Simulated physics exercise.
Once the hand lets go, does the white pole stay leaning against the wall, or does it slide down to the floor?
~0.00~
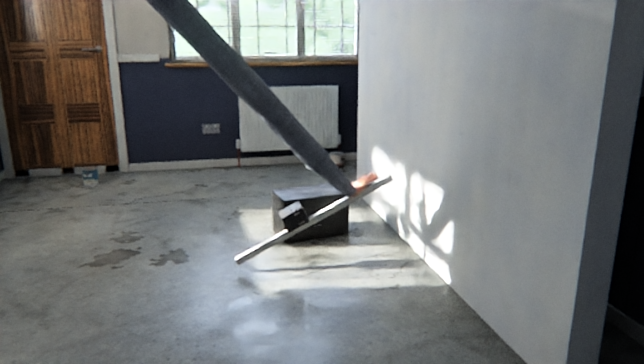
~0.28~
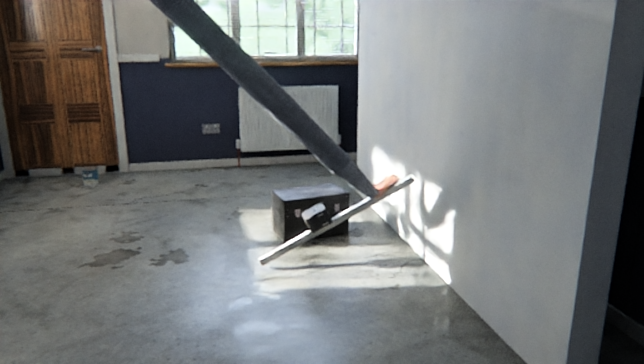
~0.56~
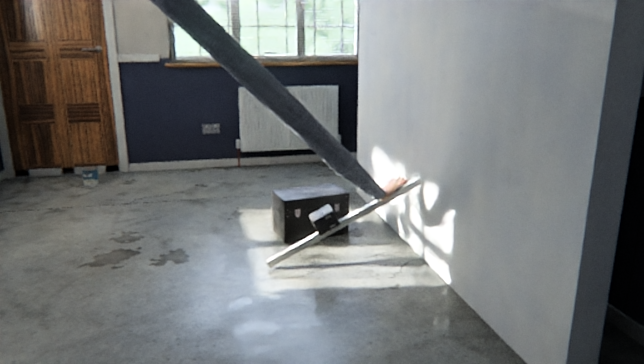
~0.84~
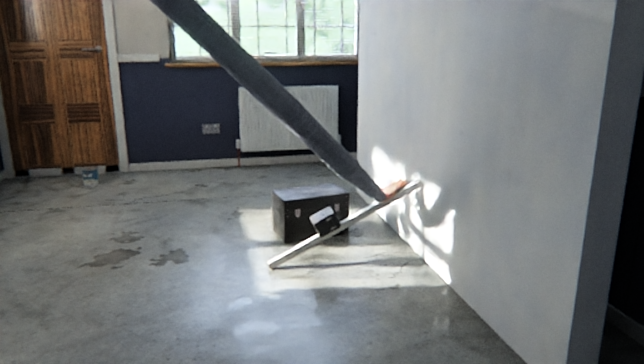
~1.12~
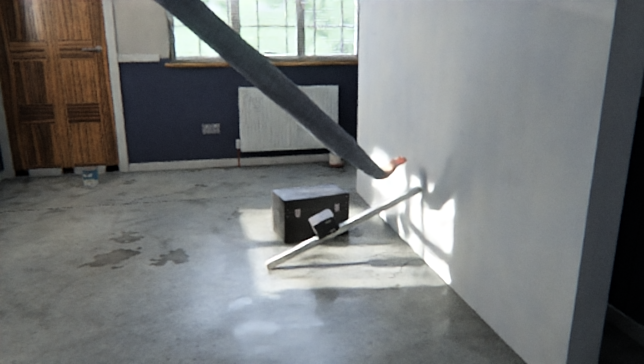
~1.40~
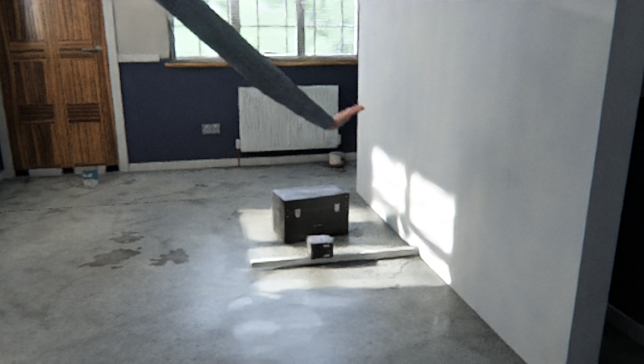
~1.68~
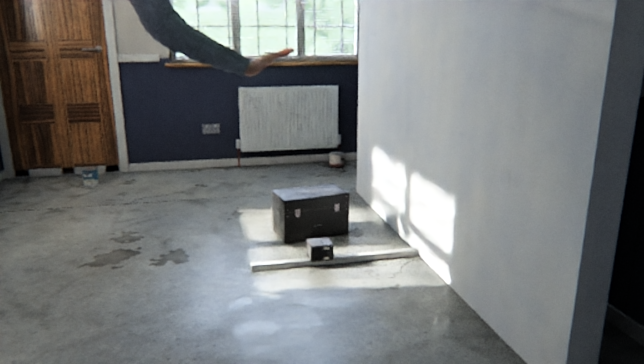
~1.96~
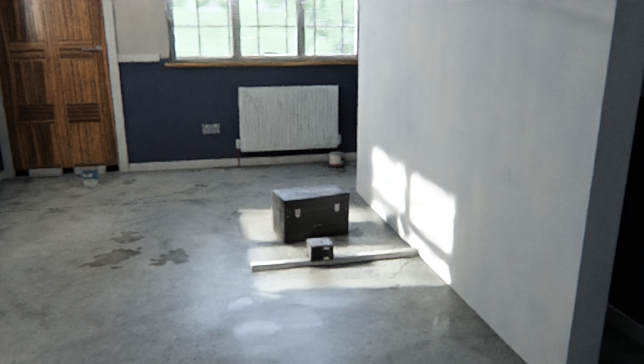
It slides down. The white pole slips from the wall and ends up lying flat on the floor in front of the black toolbox.
